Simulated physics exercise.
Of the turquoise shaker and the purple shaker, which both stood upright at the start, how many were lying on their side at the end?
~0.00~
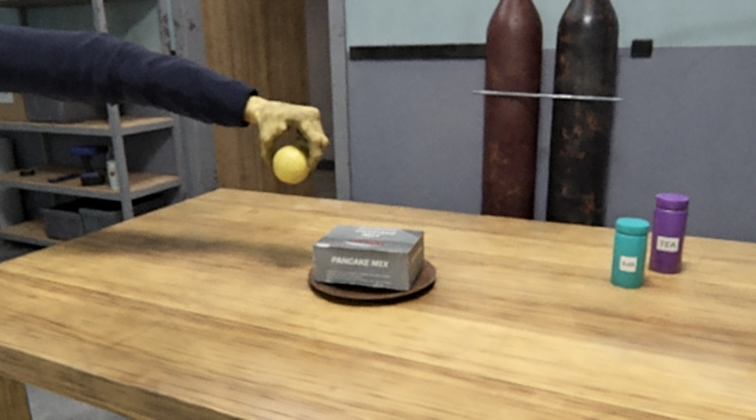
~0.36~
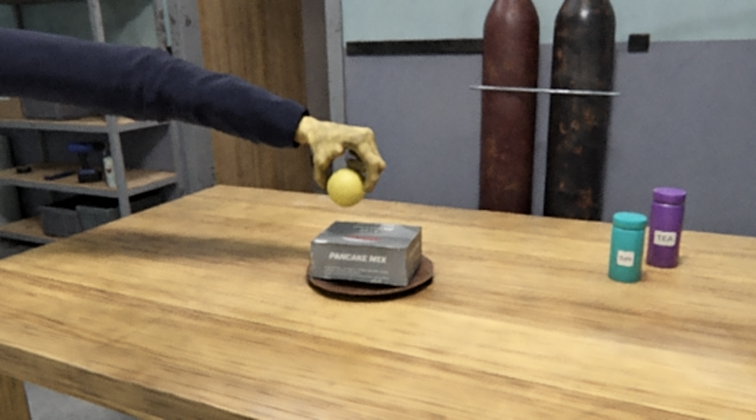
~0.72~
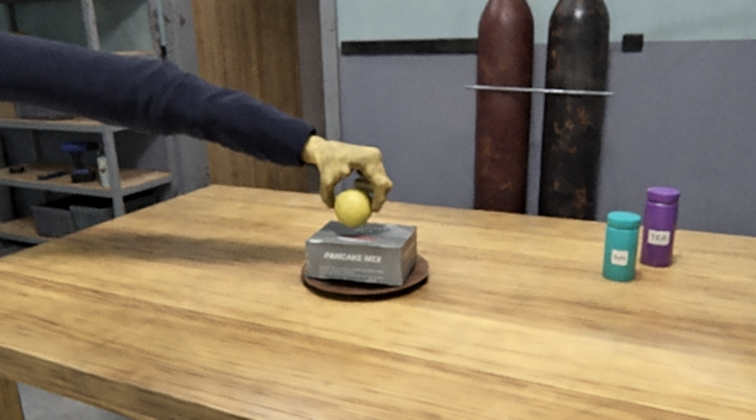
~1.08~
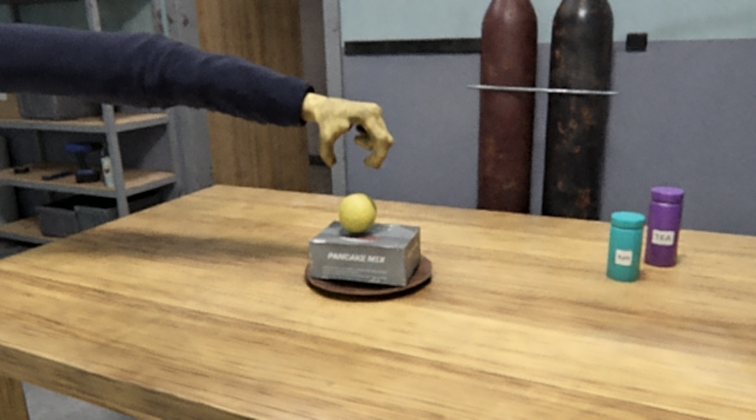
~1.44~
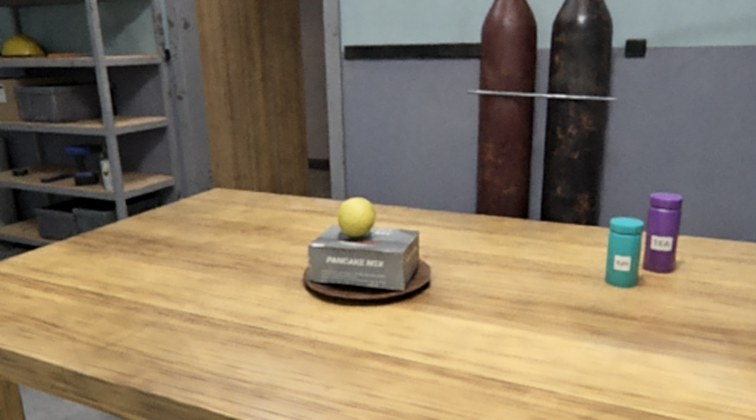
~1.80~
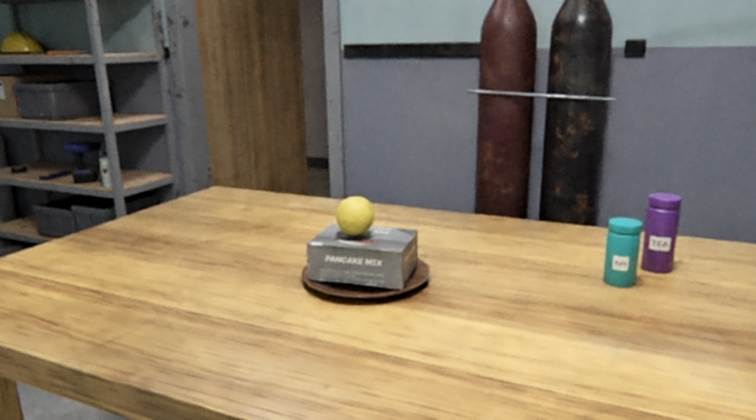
None of them were lying down at the end, as both the turquoise shaker and the purple shaker were still standing upright on the table.
